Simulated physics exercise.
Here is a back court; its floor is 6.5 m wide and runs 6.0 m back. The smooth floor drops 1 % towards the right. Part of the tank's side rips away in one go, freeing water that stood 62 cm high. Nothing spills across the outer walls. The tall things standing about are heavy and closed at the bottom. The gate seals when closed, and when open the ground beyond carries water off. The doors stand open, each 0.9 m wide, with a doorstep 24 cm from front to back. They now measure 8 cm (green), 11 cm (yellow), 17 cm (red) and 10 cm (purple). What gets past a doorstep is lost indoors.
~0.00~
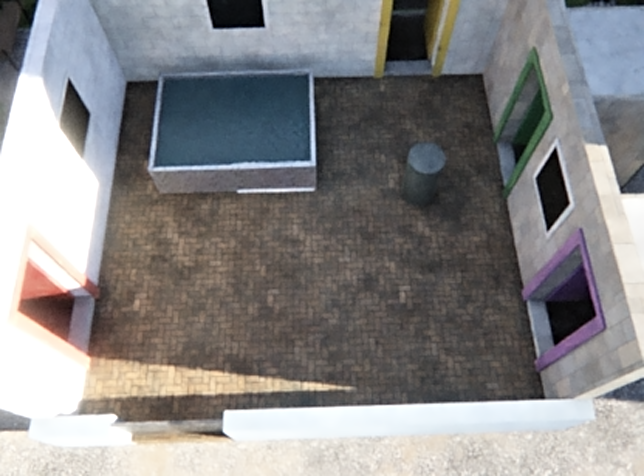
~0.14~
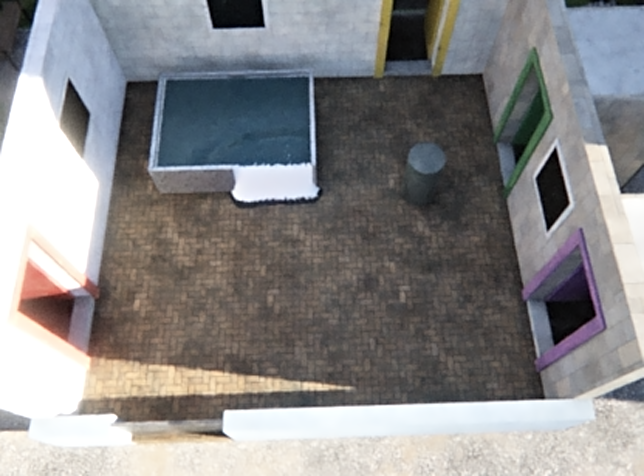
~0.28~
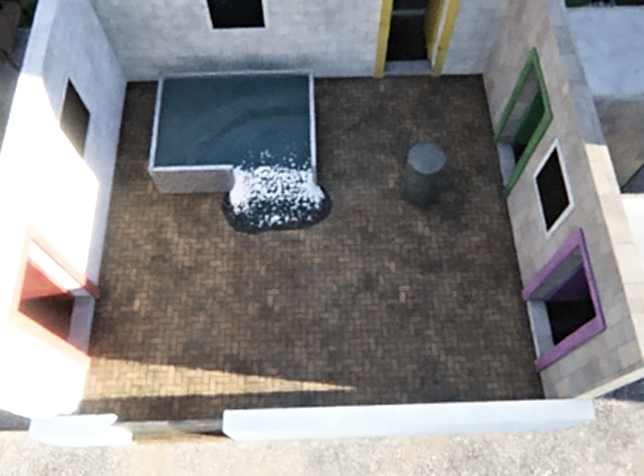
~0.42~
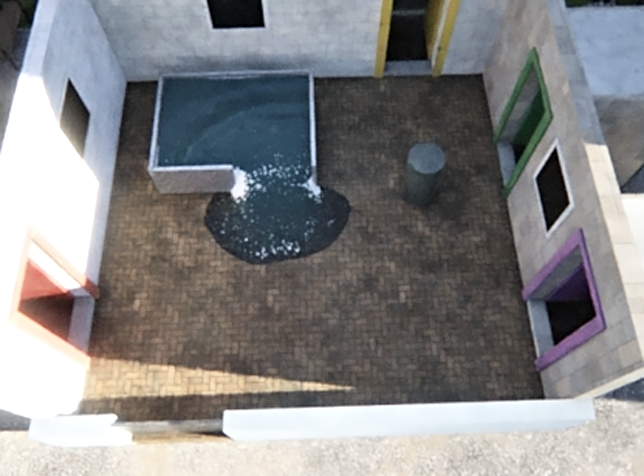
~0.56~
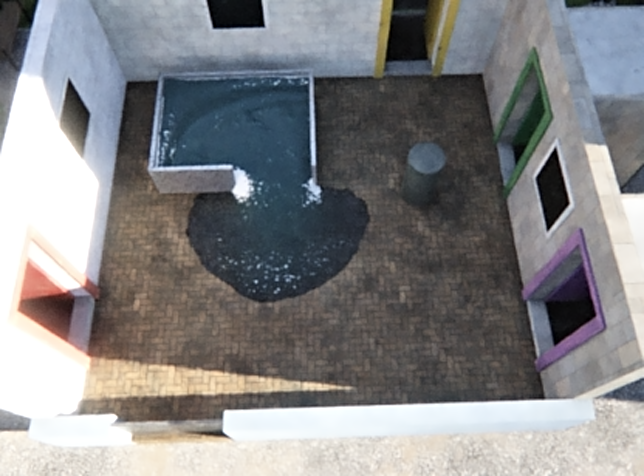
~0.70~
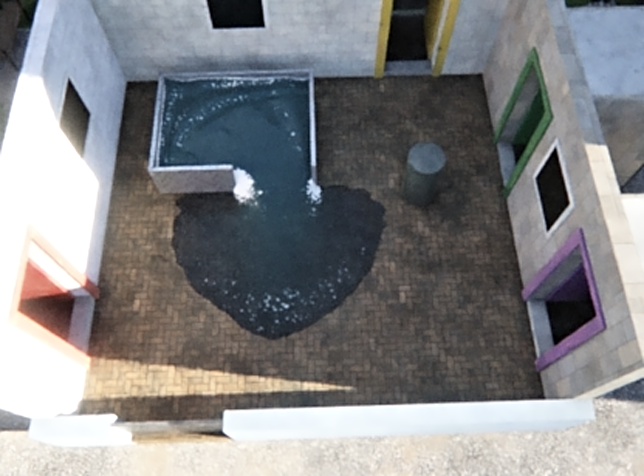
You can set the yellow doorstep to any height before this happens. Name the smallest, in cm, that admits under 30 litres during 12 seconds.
Some 7 cm above the ground.
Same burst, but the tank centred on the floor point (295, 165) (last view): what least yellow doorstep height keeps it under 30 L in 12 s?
About 7.0 cm.
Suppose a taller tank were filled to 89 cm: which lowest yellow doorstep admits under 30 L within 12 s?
About 12.0 cm.
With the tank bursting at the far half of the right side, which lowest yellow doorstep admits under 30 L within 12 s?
Some 16 cm.
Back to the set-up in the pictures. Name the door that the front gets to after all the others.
Last comes the yellow one.
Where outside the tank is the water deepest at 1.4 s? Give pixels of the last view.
Around (298, 191).
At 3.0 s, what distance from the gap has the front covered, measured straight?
About 5.2 m.
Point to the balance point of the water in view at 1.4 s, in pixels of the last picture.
At about (254, 183).
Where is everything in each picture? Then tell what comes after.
The first frame shows the tank at (235, 121) is whole and still, 62 cm deep; the yellow door at (415, 34) is dry.
In the second frame, the front is at (239, 202), 0.3 m from the gap at (275, 181); 0.3 m2 of floor is wet, 62 cm left at the back.
In the third frame, water pours out at (275, 181) and has run 0.7 m, to (246, 228); about 11 cm deep outside, 62 cm at the back.
In the fourth frame, the gap is at (275, 182), the front 1.3 m out at (253, 259); the back of the tank holds 61 cm.
In the fifth frame, the gap is at (275, 182), the front 1.9 m out at (260, 295); the back of the tank holds 57 cm.
In the sixth frame, water pours out at (275, 182) and has run 2.4 m, to (263, 330); about 5 cm deep outside, 52 cm at the back; 2.8 m in a straight line remain to the yellow door at (415, 34).
After 1.4 s water covers 35 % of the floor, deepest (38 cm) near (298, 191); it has not reached the yellow door.
After 3.0 s water covers 50 % of the floor, deepest (37 cm) near (534, 410); it has not reached the yellow door.
After 12.0 s water covers 100 % of the floor, deepest (15 cm) near (494, 132); 10 cm at the yellow door, 1 litre in over its 11 cm doorstep.
At the yellow door as built, the water arrived by 6.0 s and peaked near 11 cm at 6.6 s.
With a doorstep of 6 cm, 42 litres would have come in within the 12 s; with 8 cm, 15 litres. So under 30 litres takes about 7 cm.
